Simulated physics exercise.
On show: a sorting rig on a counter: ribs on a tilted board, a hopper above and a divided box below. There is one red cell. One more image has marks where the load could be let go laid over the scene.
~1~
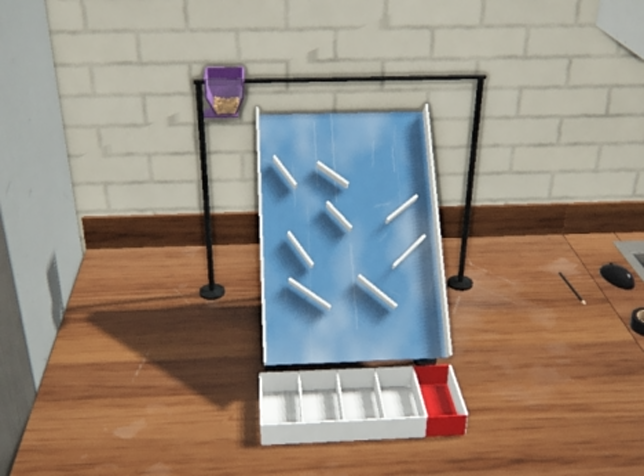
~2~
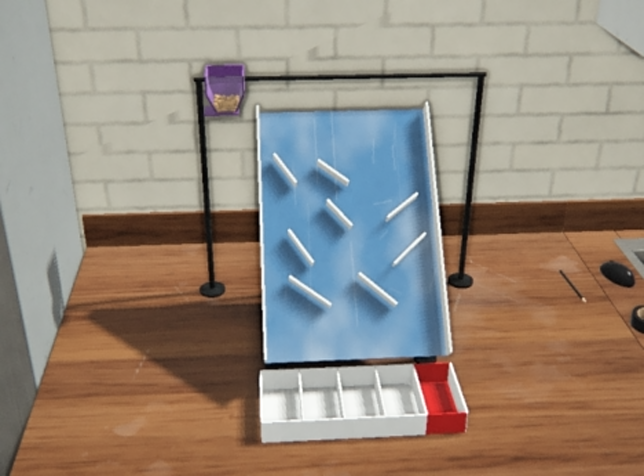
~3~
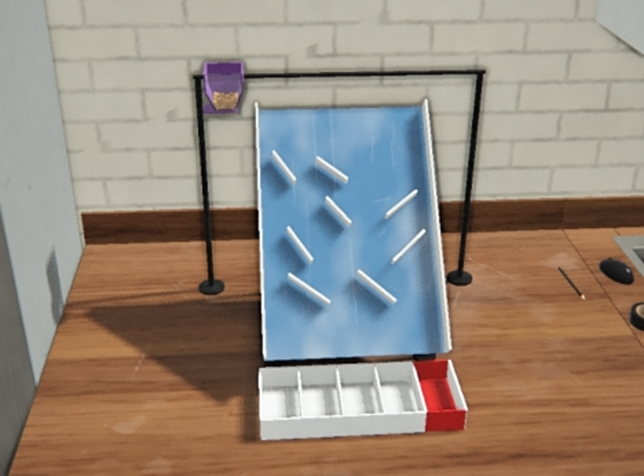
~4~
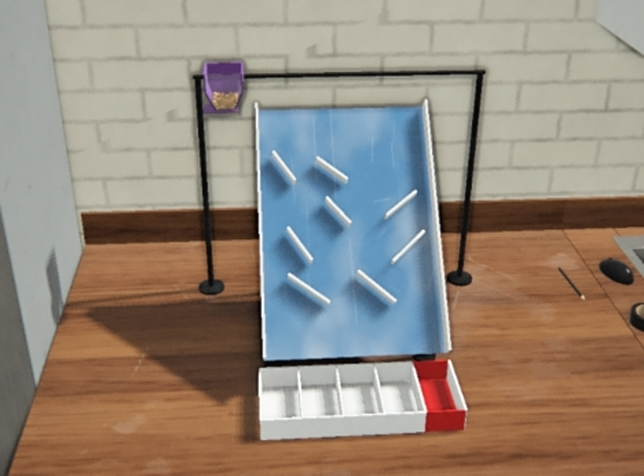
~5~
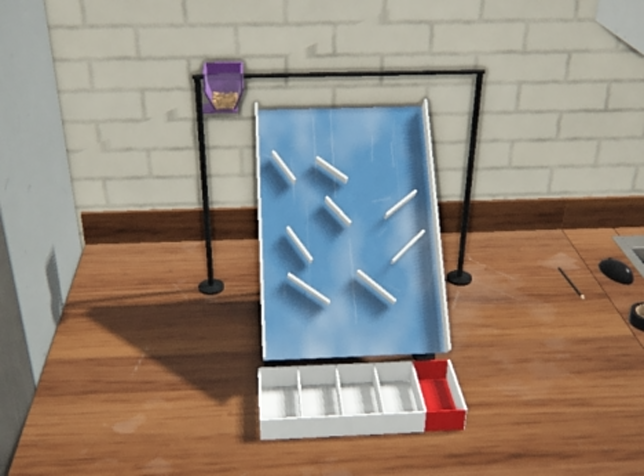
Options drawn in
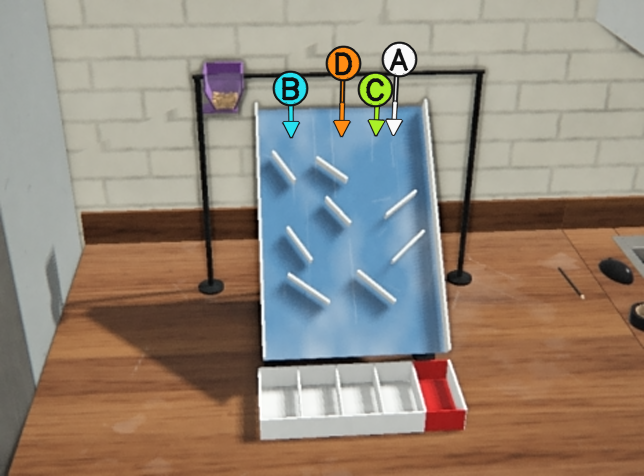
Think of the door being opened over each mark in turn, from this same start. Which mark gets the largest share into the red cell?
It is D.
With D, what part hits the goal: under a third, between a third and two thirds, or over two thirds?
It is over two thirds.
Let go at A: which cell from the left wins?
The fifth.
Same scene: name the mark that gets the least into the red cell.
Here it is mark B.
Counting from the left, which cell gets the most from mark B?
The third.
On the marked copy, mark A meets the board at (393, 129); mark B meets the board at (291, 131); mark C meets the board at (376, 129); mark D meets the board at (341, 130).
For mark A, close to half in the red cell, close to a quarter in other cells, close to a quarter outside the box.
For mark B, a small share in the red cell, close to two thirds in other cells, close to a quarter outside the box.
For mark C, close to half in the red cell, close to a quarter in other cells, close to a quarter outside the box.
For mark D, the bulk in the red cell, a small share in other cells, a small share outside the box.
